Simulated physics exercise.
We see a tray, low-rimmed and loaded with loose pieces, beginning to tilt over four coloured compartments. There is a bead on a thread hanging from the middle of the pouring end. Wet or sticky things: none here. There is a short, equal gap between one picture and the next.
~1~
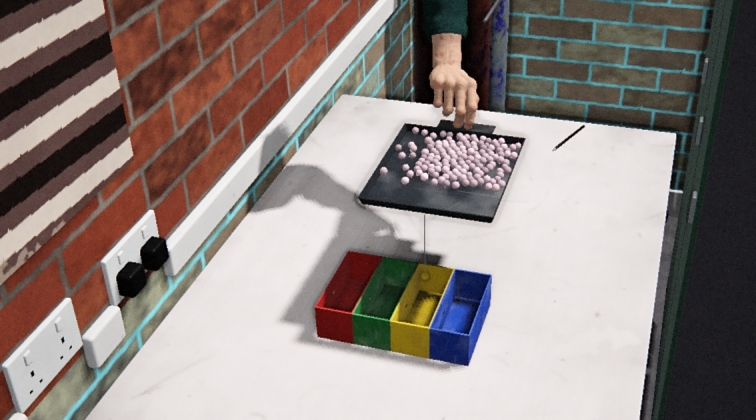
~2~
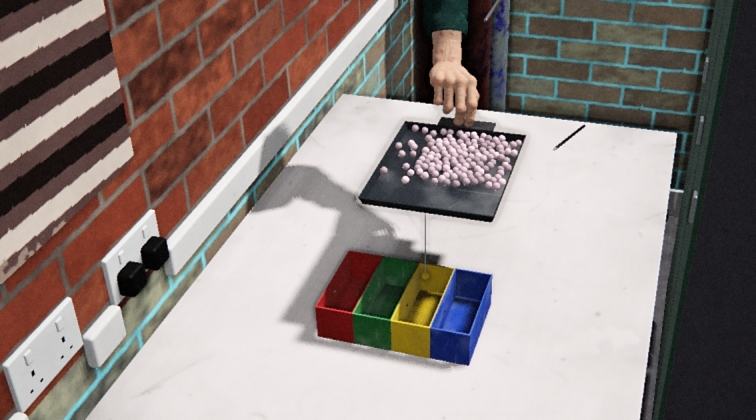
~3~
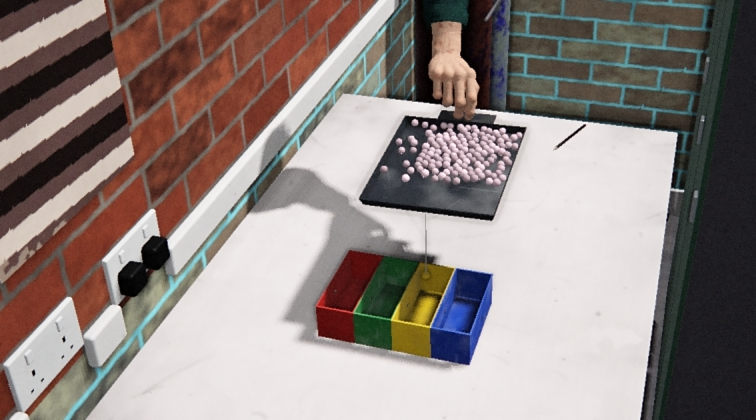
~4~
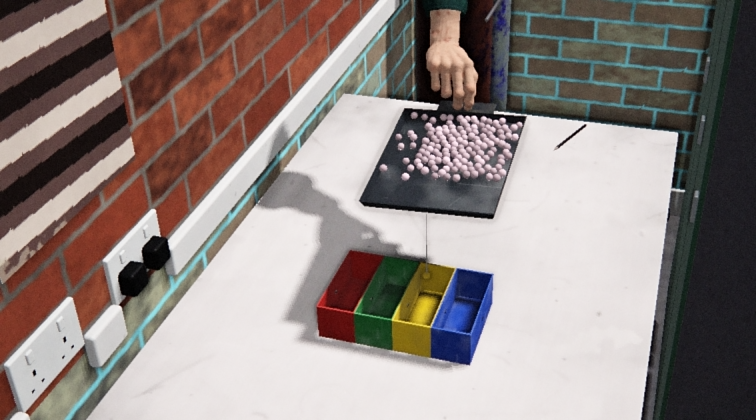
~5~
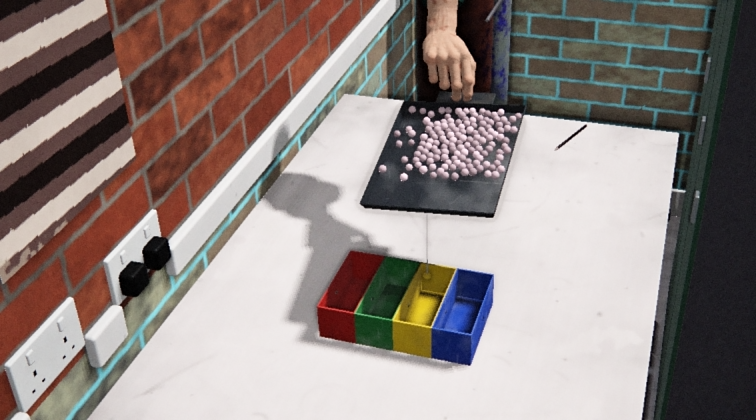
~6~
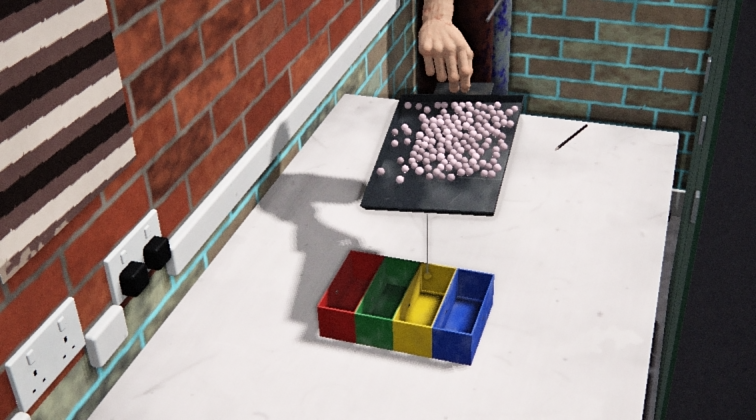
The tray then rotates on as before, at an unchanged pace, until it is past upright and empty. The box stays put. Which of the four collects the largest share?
The red one.
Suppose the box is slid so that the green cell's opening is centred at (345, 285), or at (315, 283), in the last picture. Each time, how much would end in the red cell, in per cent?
It would be roughly 0 per cent, followed by roughly 0 per cent.
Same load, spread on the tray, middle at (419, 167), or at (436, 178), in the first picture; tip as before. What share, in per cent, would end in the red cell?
It comes to about 50 per cent the first time and about 40 per cent the second.
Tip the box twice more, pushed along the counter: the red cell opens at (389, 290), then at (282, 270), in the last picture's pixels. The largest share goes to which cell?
At the first place the cell in red, at the second the yellow cell.
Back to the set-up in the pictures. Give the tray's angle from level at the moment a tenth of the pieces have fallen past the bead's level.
Angle reached: About 55°.
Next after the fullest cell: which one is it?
Next after the leader comes green.
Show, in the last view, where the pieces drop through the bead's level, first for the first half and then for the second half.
At (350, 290) for the first part, then at (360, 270) for the others.
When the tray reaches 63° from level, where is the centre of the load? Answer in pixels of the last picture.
Look about (373, 270) in the last picture.
Just after the last frame, tray tipped steeply; roughly a third on the tray; roughly a quarter in the red cell; roughly a quarter in the green cell; just a few in the yellow cell; roughly a quarter falling or outside the box.
A moment on, tray tipped past a quarter turn; roughly half in the red cell; roughly a third in the green cell; about a tenth in the yellow cell; about a tenth falling or outside the box.
Further on, tray tipped past a quarter turn; roughly half in the red cell; roughly a third in the green cell; about a tenth in the yellow cell; about a tenth falling or outside the box.
When it is over, tray tipped past a quarter turn; roughly half in the red cell; roughly a third in the green cell; about a tenth in the yellow cell; not one in the blue cell; about a tenth outside the box.
